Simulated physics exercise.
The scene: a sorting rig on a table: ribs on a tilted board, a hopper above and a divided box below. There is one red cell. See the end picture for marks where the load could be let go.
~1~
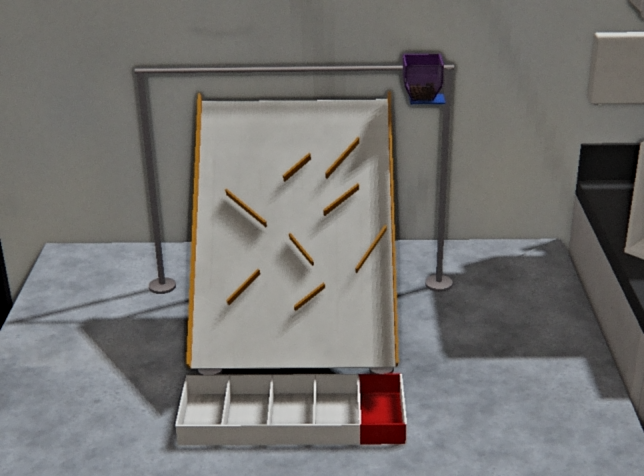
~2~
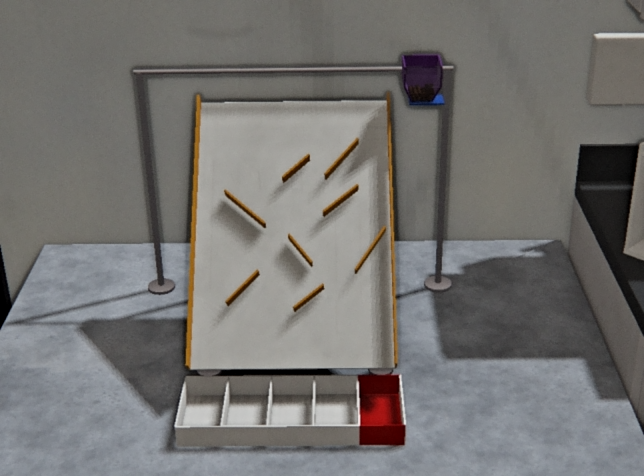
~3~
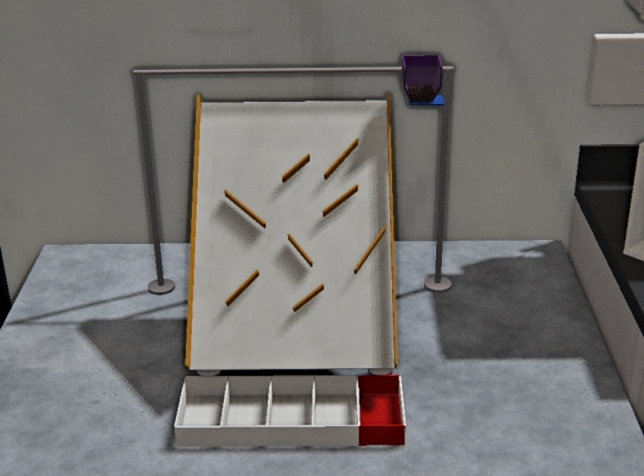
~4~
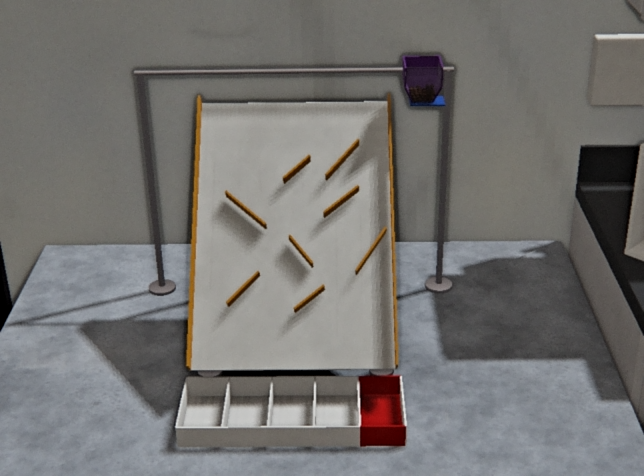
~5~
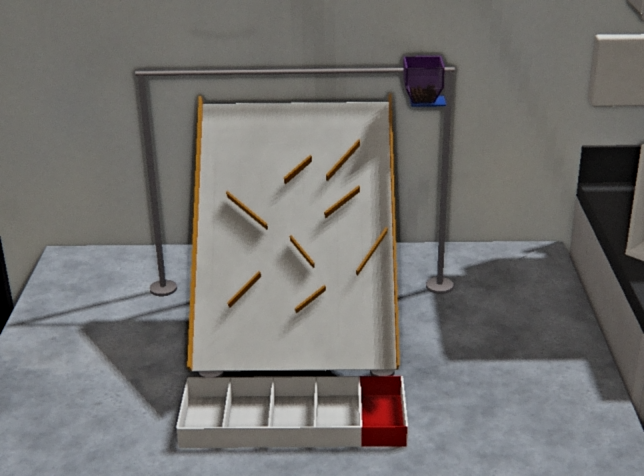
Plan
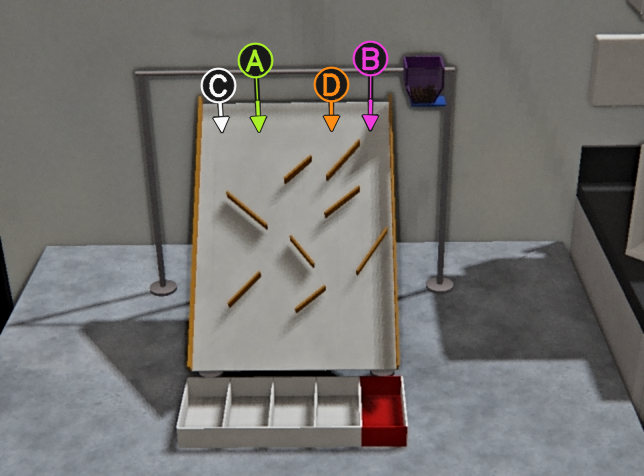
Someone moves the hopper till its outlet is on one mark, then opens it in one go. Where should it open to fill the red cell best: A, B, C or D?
The answer is mark D.
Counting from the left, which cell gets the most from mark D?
The fifth.
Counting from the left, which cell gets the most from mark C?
The first from the left.
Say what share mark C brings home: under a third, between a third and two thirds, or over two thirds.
Mark C gives under a third.
On the marked copy, mark A meets the board at (258, 126); mark B meets the board at (370, 124); mark C meets the board at (221, 126); mark D meets the board at (331, 125).
For mark A, a small part in the red cell, most in other cells.
For mark B, about a quarter in the red cell, about two thirds in other cells, a small part outside the box.
For mark C, a small part in the red cell, most in other cells, a small part outside the box.
For mark D, about half in the red cell, about half in other cells, a stray few outside the box.
